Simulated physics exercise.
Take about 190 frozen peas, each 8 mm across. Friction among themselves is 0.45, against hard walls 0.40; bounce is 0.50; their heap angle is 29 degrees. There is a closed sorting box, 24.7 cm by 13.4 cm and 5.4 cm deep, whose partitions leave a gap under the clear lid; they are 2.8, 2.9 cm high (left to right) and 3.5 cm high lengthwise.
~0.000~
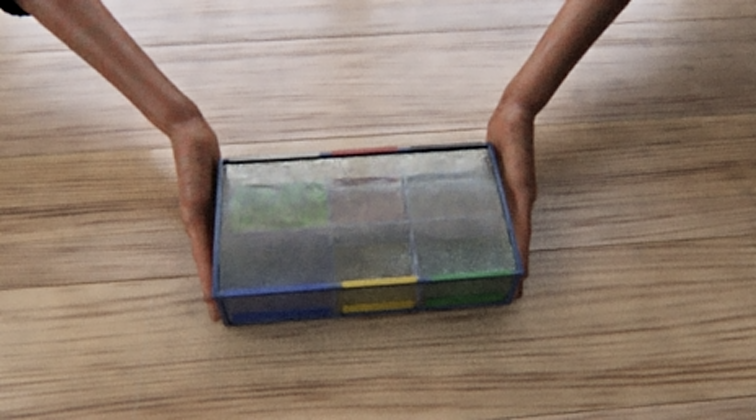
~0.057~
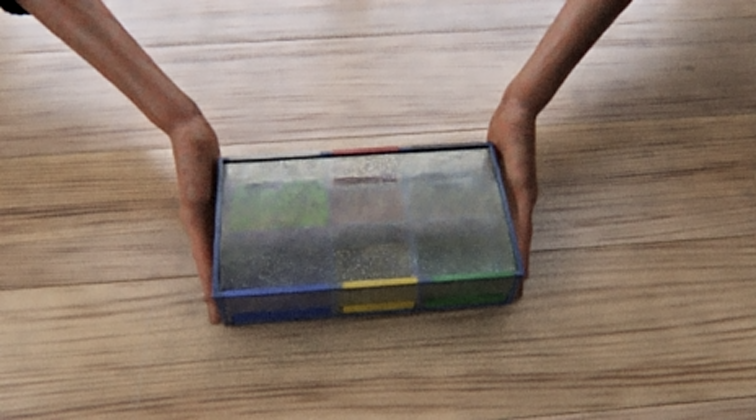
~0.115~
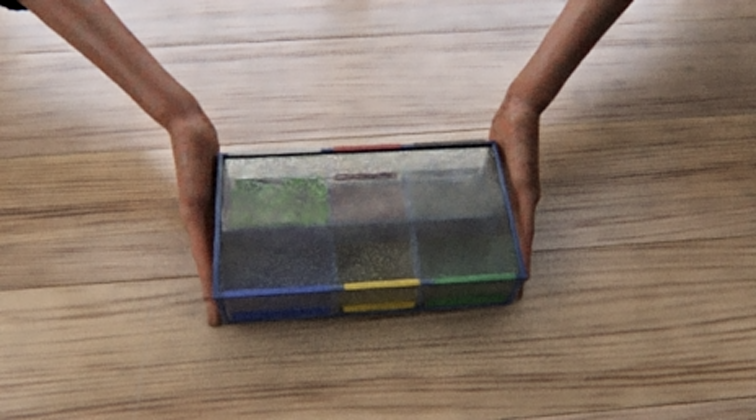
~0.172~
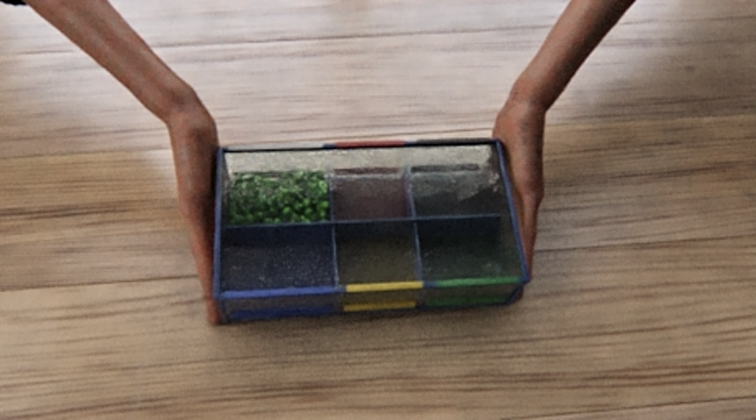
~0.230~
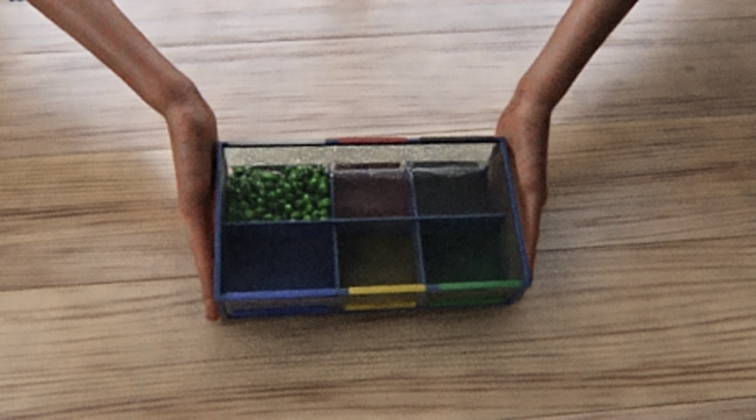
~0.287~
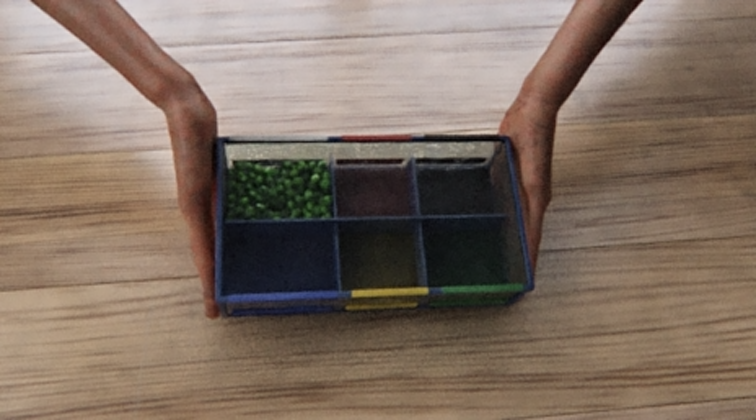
In the video, two hands hold a clear-lidded, divided box above a wooden surface and tilt it slightly, its right front corner dipping a little, while small green balls become clearly visible in the back left compartment.
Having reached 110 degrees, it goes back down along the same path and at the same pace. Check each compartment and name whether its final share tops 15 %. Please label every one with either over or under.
Labels - red: Under; blue: Under; green: Over; yellow: Over; white: Under; black: Under.
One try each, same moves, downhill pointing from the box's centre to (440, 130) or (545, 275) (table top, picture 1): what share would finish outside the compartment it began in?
Some 70 and 100 per cent.
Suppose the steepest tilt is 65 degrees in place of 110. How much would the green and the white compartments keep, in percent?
In per cent, green gets 0, white gets 95.
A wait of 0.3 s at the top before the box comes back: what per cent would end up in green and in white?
Result - green: 55 %, white: 0 %.
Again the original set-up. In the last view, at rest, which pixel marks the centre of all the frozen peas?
About (423, 287).
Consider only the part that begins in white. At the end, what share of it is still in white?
I'd put it at roughly 0 per cent.
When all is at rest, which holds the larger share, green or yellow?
It's the green one that holds more.
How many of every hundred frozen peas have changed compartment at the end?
About 100 percent of it.
Then, at 1.89 s, tilt 110 degrees; red 5 %, blue 20 %, green 20 %, yellow 35 %, white 20 %.
After 2.95 s, tilt 51 degrees; blue 5 %, green 50 %, yellow 45 %.
After 3.99 s, tilt 0 degrees; blue 5 %, green 50 %, yellow 40 %.
By 4.6 s all is still; red 0 %, blue 5 %, green 50 %, yellow 40 %, white 0 %, black 0 %.
